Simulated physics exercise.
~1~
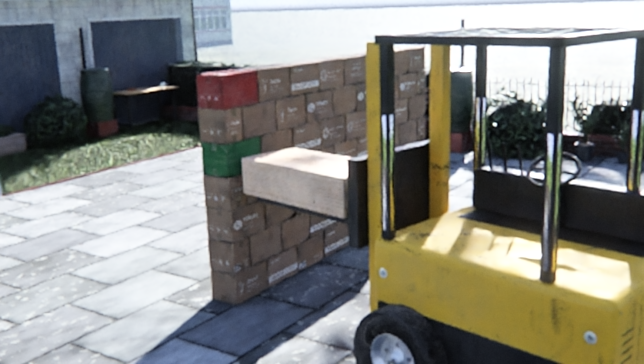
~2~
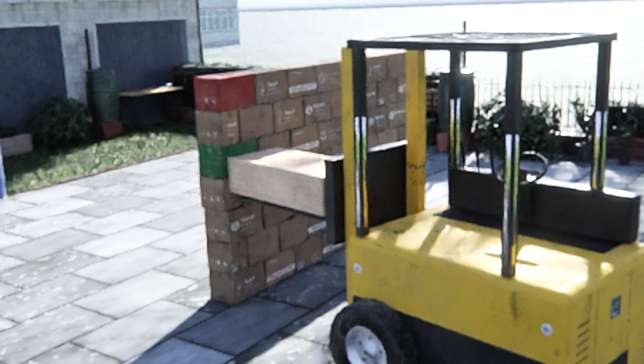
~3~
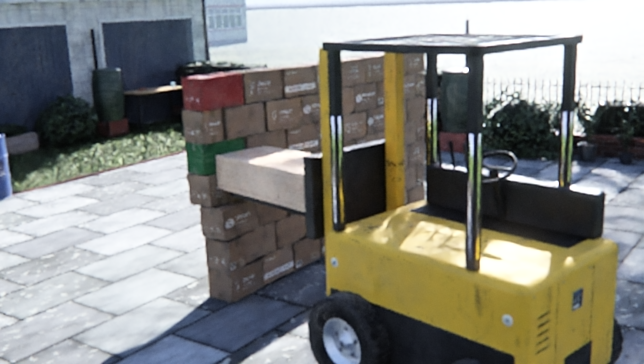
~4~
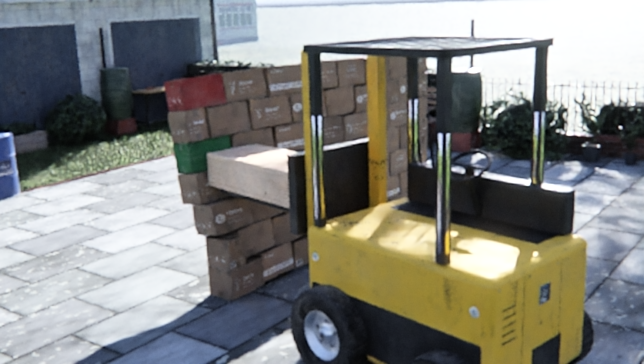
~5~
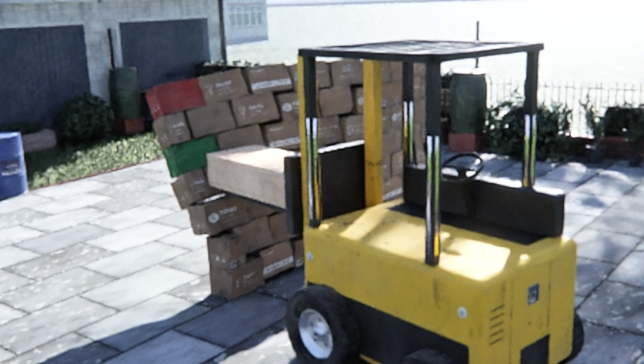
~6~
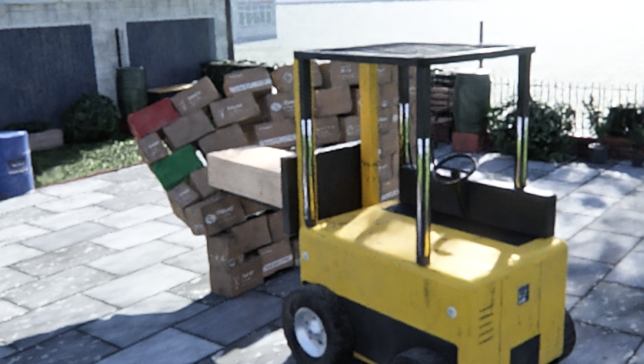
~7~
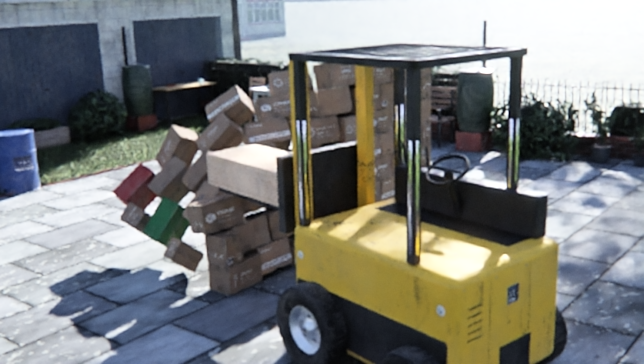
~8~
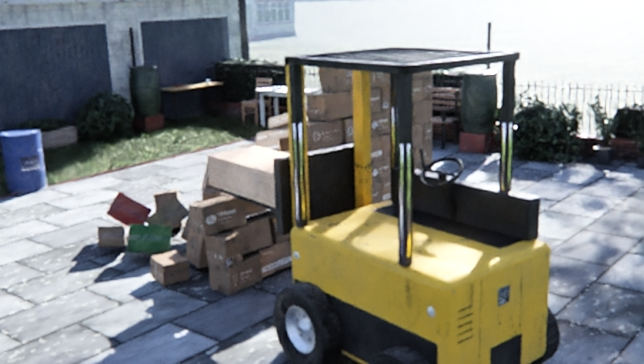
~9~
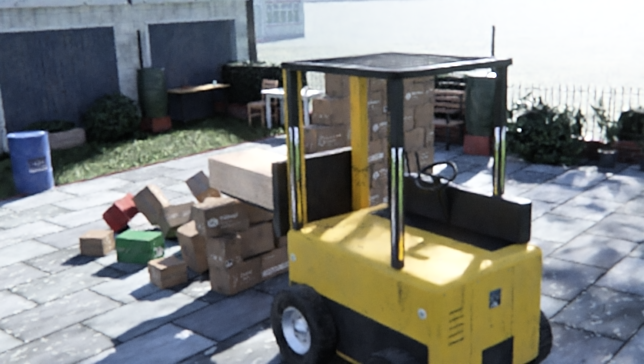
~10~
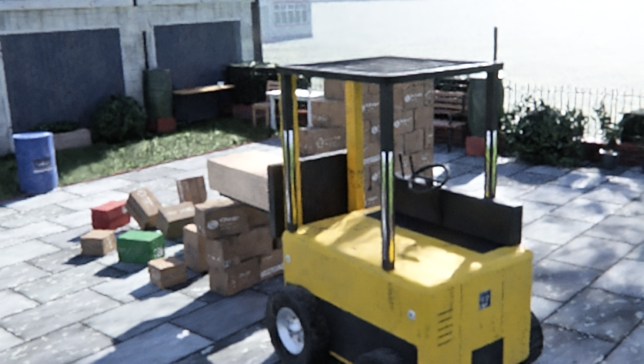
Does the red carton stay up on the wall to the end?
No, the red carton does not stay up. It tips out to the left with the cartons around it and ends down on the paving.
